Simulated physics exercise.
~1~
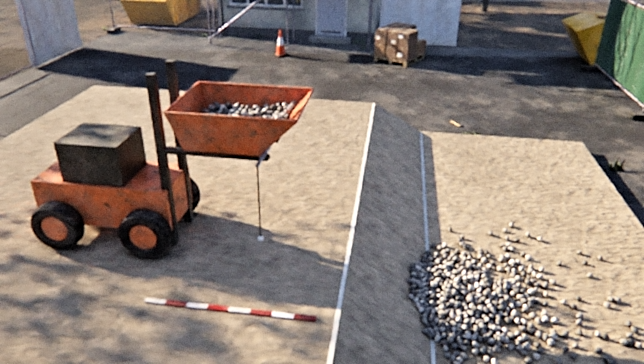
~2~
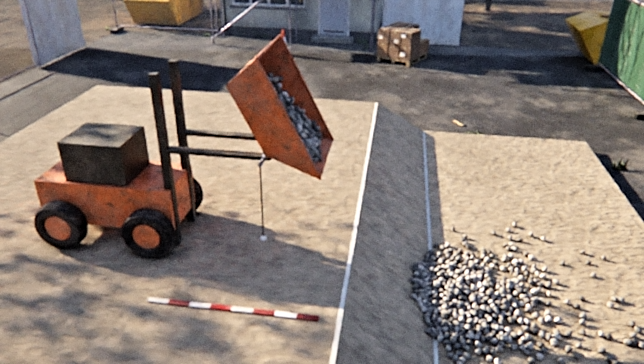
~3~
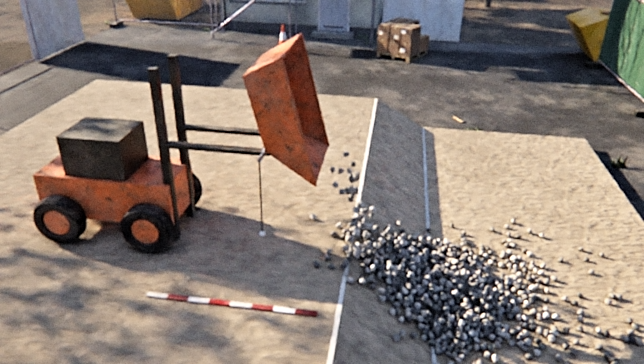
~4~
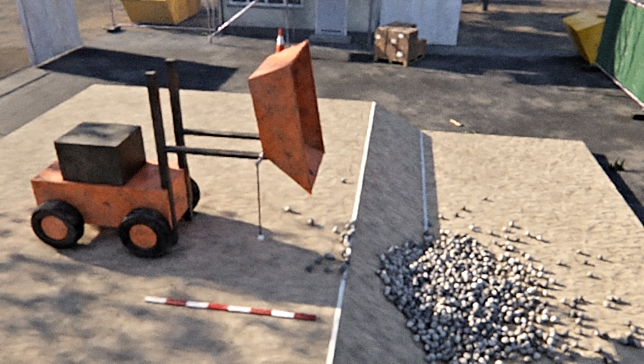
Orange skip on a small forklift tipping grey stones down a sandy bank onto an earlier pile, ending empty and steeply tilted.
